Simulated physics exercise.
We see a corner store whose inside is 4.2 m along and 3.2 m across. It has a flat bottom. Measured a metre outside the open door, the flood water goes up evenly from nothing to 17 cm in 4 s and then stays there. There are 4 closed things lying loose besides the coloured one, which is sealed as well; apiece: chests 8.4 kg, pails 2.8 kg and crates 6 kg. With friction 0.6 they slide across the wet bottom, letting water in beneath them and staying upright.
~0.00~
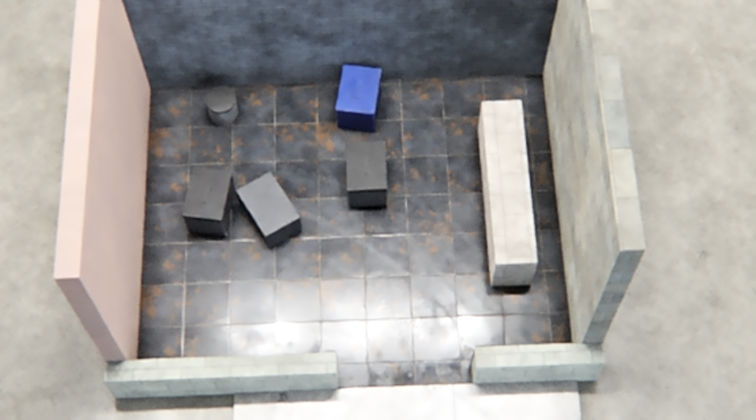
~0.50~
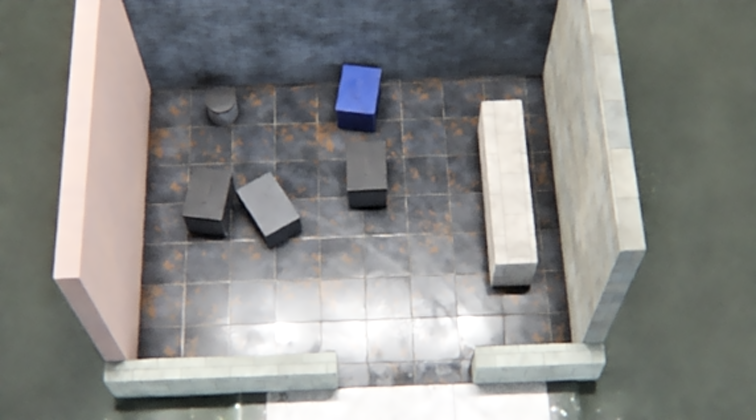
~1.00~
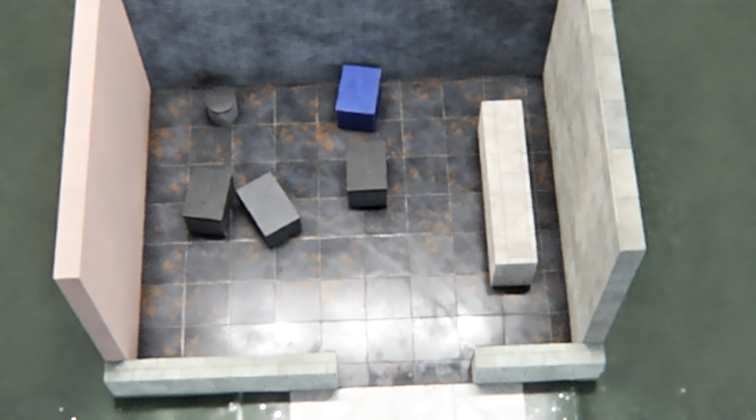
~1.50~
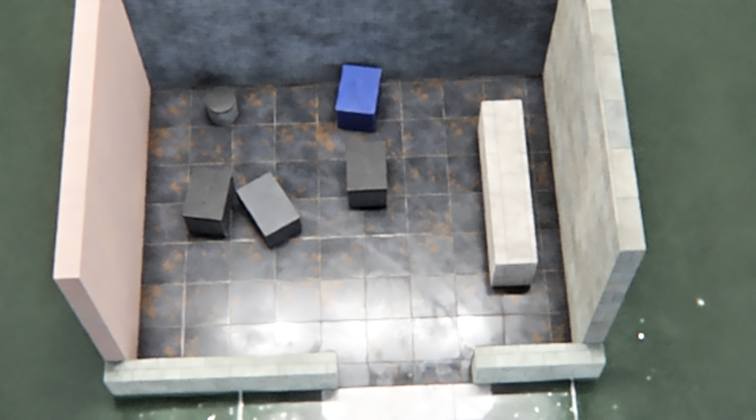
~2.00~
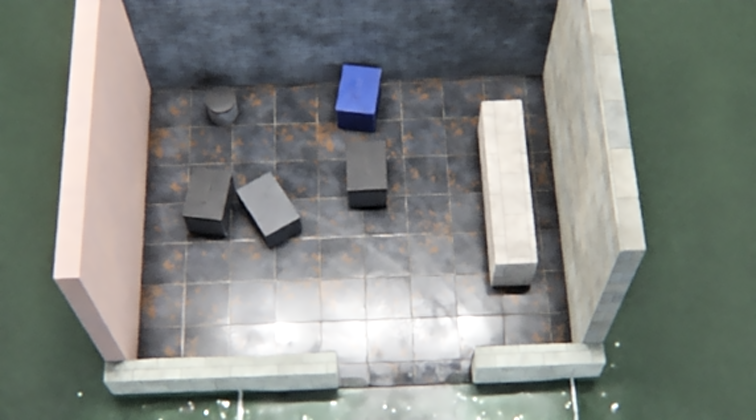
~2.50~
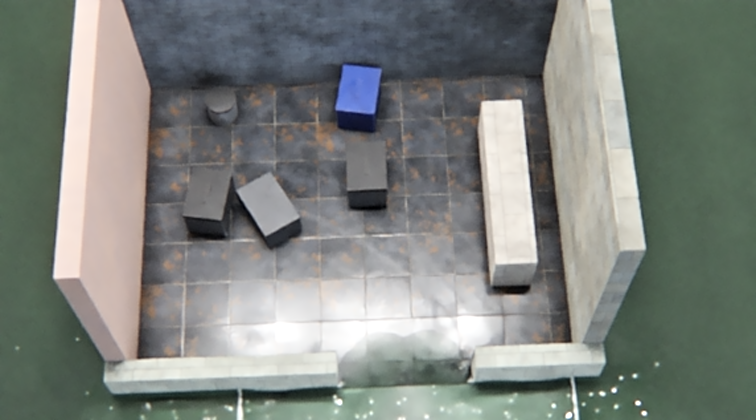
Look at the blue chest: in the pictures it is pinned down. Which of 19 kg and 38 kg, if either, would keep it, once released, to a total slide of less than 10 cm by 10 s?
The answer is only the heavy one.
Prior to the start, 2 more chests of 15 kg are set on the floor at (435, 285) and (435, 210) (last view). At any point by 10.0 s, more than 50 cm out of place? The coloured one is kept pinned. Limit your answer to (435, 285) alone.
Result: Exceeds it.
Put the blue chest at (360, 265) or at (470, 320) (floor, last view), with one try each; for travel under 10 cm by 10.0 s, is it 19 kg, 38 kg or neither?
Try by try, must use the heavier; any option works.
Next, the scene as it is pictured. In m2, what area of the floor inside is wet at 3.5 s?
At that time the wet patch spans about 2.0 m2.
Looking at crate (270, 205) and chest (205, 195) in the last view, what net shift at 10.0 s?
In that order: 120 cm, 20 cm.
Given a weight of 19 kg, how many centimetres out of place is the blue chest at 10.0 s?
120 cm.
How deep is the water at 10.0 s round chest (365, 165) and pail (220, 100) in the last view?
First about 10 cm, second about 6 cm.
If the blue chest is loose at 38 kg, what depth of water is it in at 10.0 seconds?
Close to 10 cm deep.
After 3.5 s the blue chest would be 0 cm from its start with 19 kg and 0 cm from its start with 38 kg; 0 cm of water round it then.
After 4.5 s the blue chest would be 0 cm from its start with 19 kg and 0 cm from its start with 38 kg; 0 cm of water round it then.
After 7.0 s the blue chest would be 20 cm from its start with 19 kg and 0 cm from its start with 38 kg; 9 cm of water round it then.
After 10.0 s the blue chest would be 127 cm from its start with 19 kg and 0 cm from its start with 38 kg; 10 cm of water round it then.
